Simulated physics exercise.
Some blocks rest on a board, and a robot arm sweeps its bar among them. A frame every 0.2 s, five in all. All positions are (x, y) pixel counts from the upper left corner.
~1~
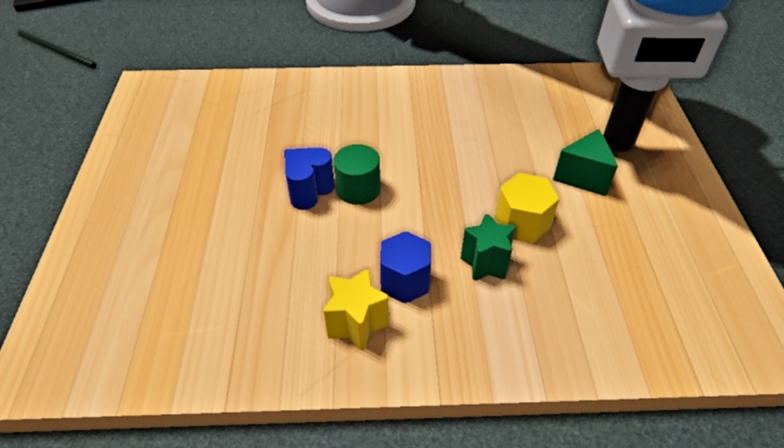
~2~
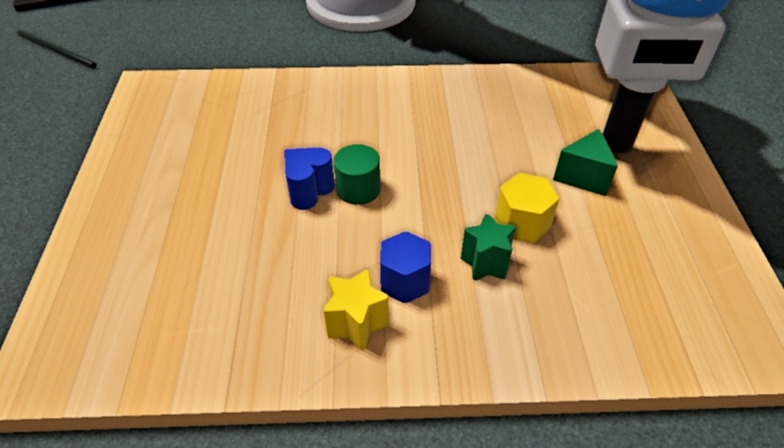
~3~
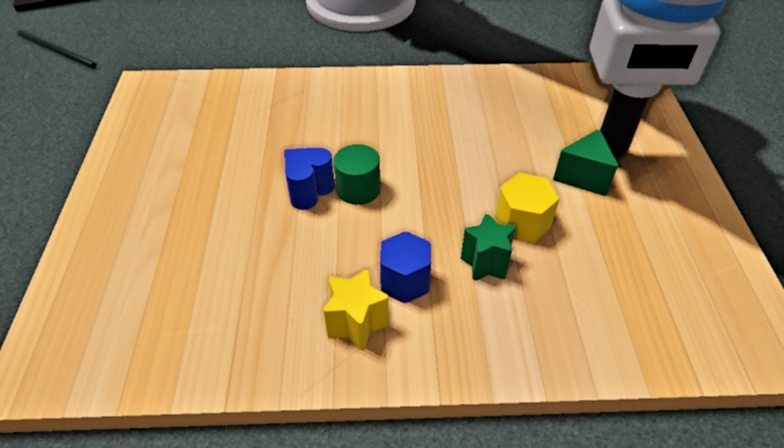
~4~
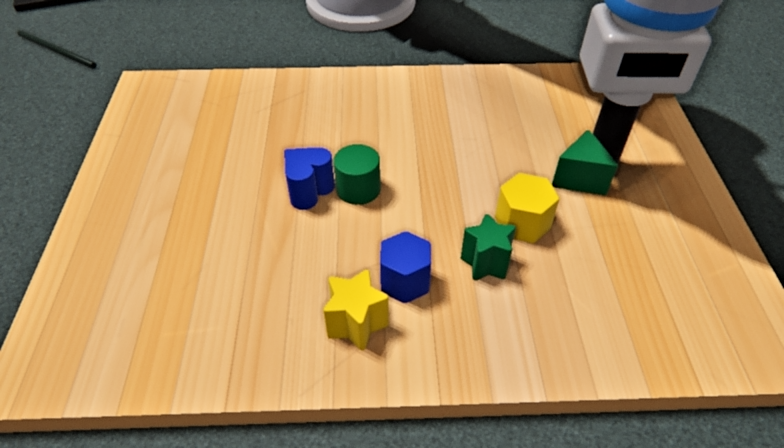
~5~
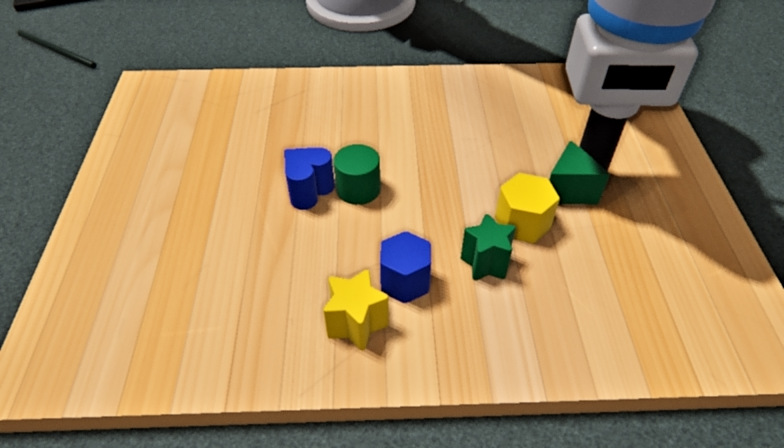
A robot arm's dark bar moves down-left and nudges the green triangular block slightly down-left.
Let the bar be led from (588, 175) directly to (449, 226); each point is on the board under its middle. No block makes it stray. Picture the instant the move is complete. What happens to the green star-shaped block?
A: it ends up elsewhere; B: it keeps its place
Option A.
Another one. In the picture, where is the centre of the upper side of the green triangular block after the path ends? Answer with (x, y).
Top centre: (553, 195).
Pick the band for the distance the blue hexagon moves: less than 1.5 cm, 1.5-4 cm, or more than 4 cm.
Displacement: Within 1.5 cm.
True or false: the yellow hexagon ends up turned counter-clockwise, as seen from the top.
Answer: False.
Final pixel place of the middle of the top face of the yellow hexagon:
My best guess is (513, 214).
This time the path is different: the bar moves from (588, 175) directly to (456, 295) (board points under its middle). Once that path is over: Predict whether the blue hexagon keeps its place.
Gets moved.
What follows on the original path. One third of the way, bar (546, 184); yellow hexagon (516, 204), turned 15° clockwise; green triangular block (554, 187), turned 60° anticlockwise.
Two thirds of the way, bar (499, 201); green star-shaped block (484, 240), turned 10° clockwise; yellow hexagon (514, 212), turned 30° clockwise; green triangular block (553, 195), turned 80° anticlockwise.
At the end, bar (450, 219); blue hexagon still; green star-shaped block (483, 242); yellow hexagon (513, 214), turned 25° clockwise; green triangular block (553, 195), turned 80° anticlockwise.
